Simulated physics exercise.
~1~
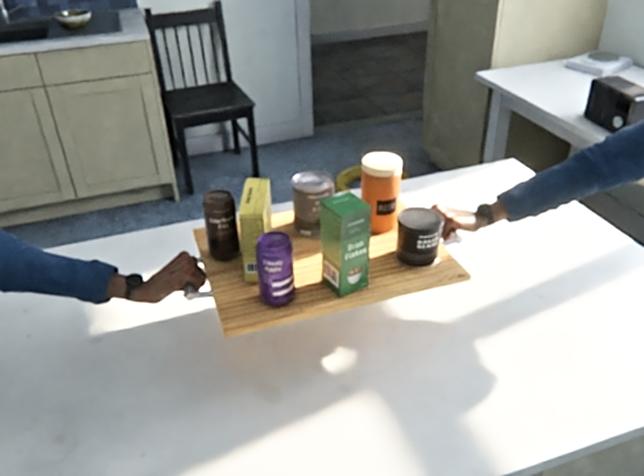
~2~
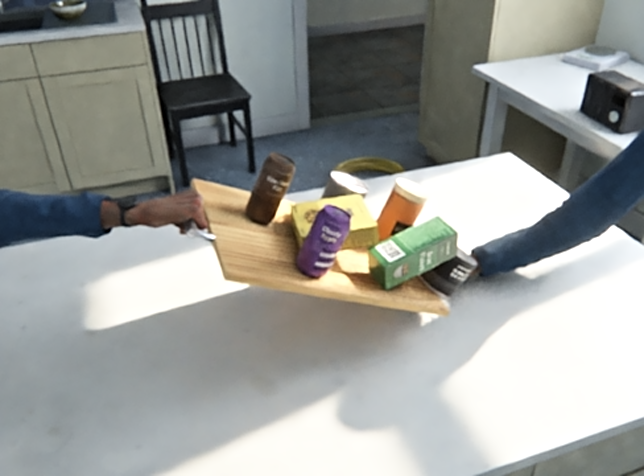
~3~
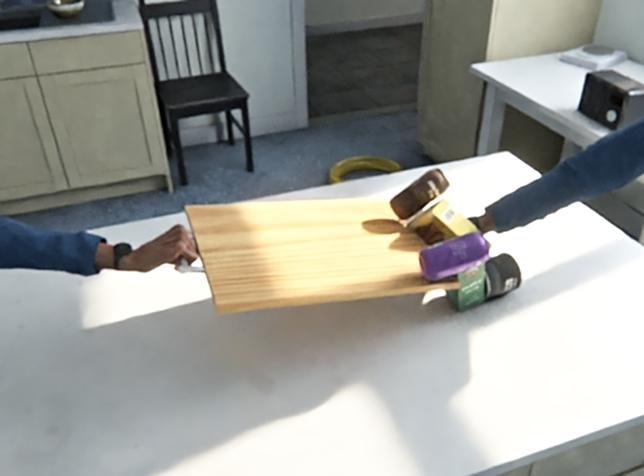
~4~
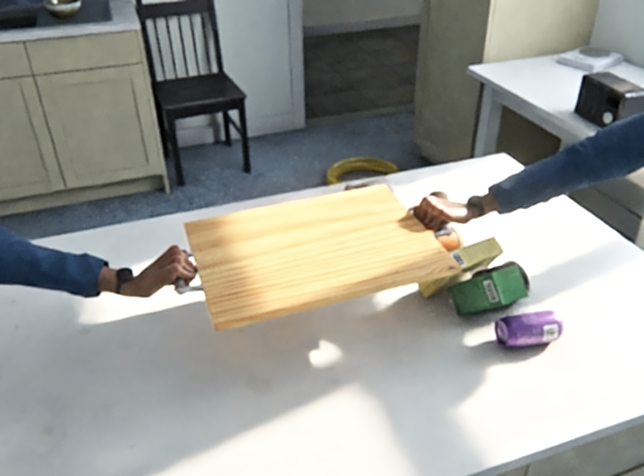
A flat wooden tray is held level by two hands in blue sleeves above a white table in a sunlit kitchen, seen from slightly above. On it stand a brown can, yellow packet and grey tin towards the left and back, a purple can and green carton in front, and an orange jar and black tin to the right. The tray tips down to the right, and the load leans, topples and slides that way. As it levels out, the remaining pieces tumble over the right edge. Finally the tray is bare, with the green carton, purple can and others lying on the table.
